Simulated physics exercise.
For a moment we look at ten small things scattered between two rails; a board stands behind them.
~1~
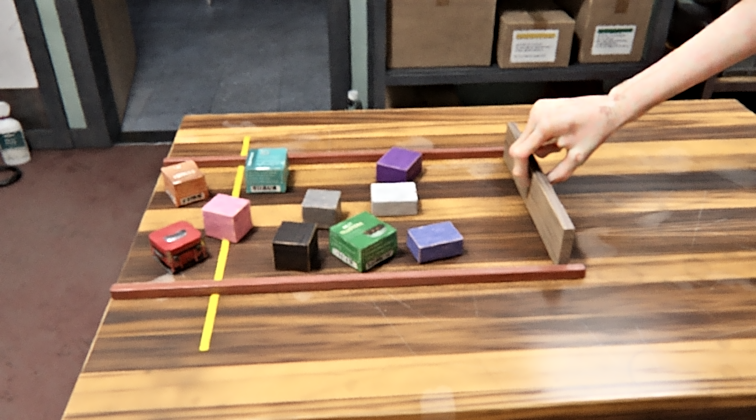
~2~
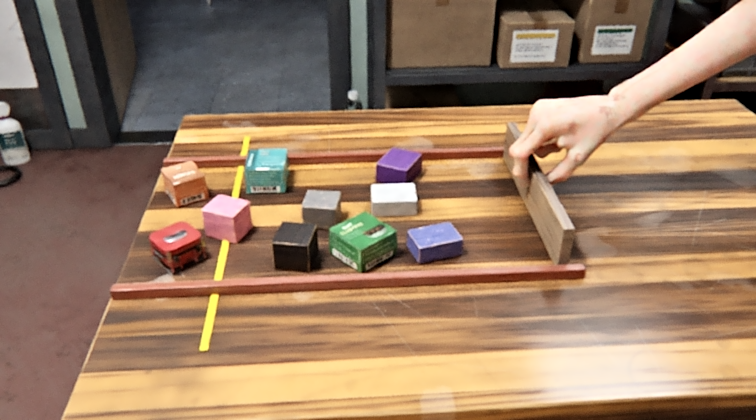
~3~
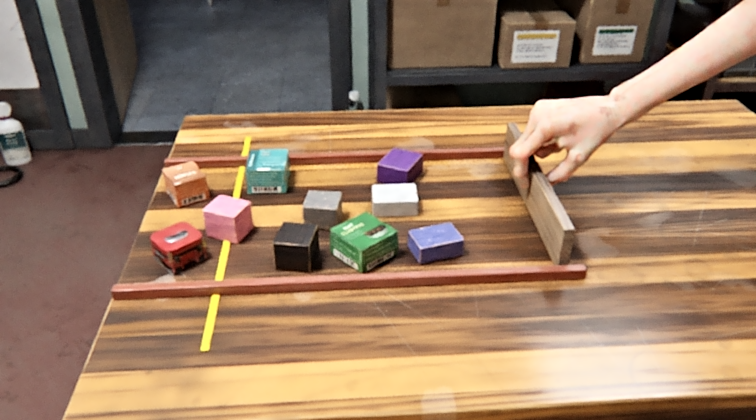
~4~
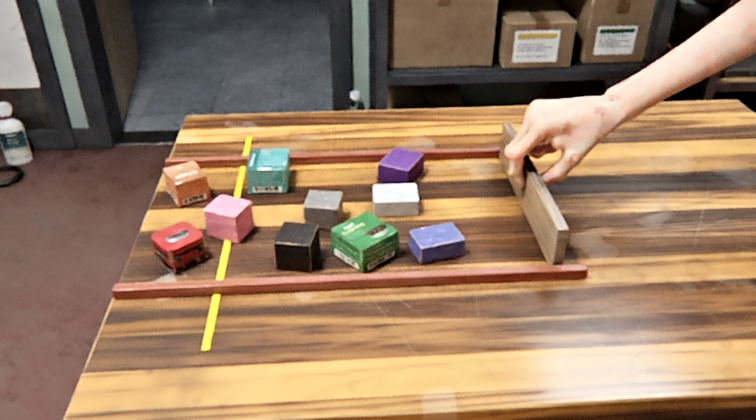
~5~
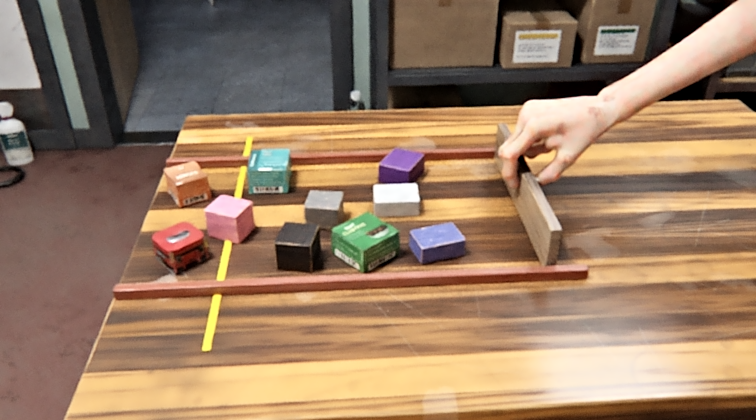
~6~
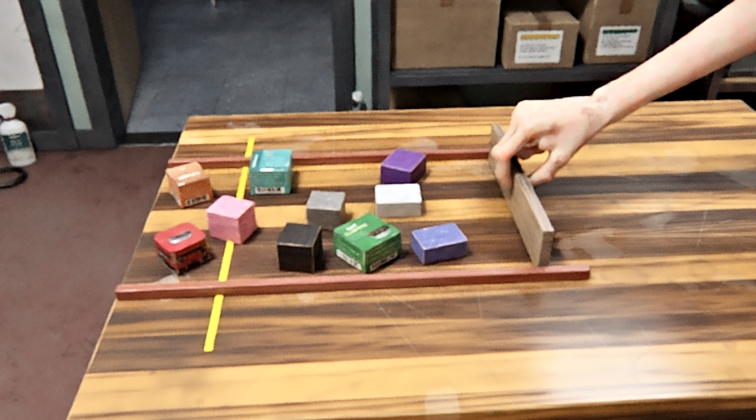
On a striped wooden table, a hand held a board upright behind ten small boxes and blocks scattered between two red rails, then slid it slightly left while they stayed put.
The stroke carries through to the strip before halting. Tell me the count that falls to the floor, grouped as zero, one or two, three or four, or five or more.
You'd see three or four of the bits go off the end there.
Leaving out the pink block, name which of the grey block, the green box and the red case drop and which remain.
So: The grey block does not drop, the green box does not drop, the red case goes down.
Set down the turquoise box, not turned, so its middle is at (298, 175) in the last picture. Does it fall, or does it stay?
Result for the turquoise box: It holds firm.
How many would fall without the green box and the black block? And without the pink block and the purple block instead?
Counts - first: 1, second: 2.
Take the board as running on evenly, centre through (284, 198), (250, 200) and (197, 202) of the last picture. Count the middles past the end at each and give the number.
Respectively, 1, 2 and 6.
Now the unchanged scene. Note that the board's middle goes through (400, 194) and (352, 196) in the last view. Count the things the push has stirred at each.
By the first moment it's 5, by the second it's 6.
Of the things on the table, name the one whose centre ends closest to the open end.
Result: The pink block.
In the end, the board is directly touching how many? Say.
3 of them.
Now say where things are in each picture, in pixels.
Orange box (185, 183); red case (177, 247); pink block (228, 218); board (534, 188); tape (231, 219), in the first frame.
Red case (177, 247); blue block (435, 242), in the second frame.
Pink block (229, 219); grey block (323, 210), in the third frame.
Orange box (187, 183); turquoise box (269, 170), in the fourth frame.
Red case (180, 247); green box (365, 242), in the fifth frame.
Orange box (189, 184); red case (182, 248); pink block (232, 219); board (516, 190); tape (235, 220), in the sixth frame.
Soon after, none off yet; orange box at rest near (189, 184); red case at rest near (182, 248); pink block at rest near (232, 219).
Then, none off yet; orange box at rest near (189, 184); red case moved a little near (158, 249); pink block moved a little near (217, 223).
At rest, the number that fall off is three or four; fallen, black block, red case and orange box.
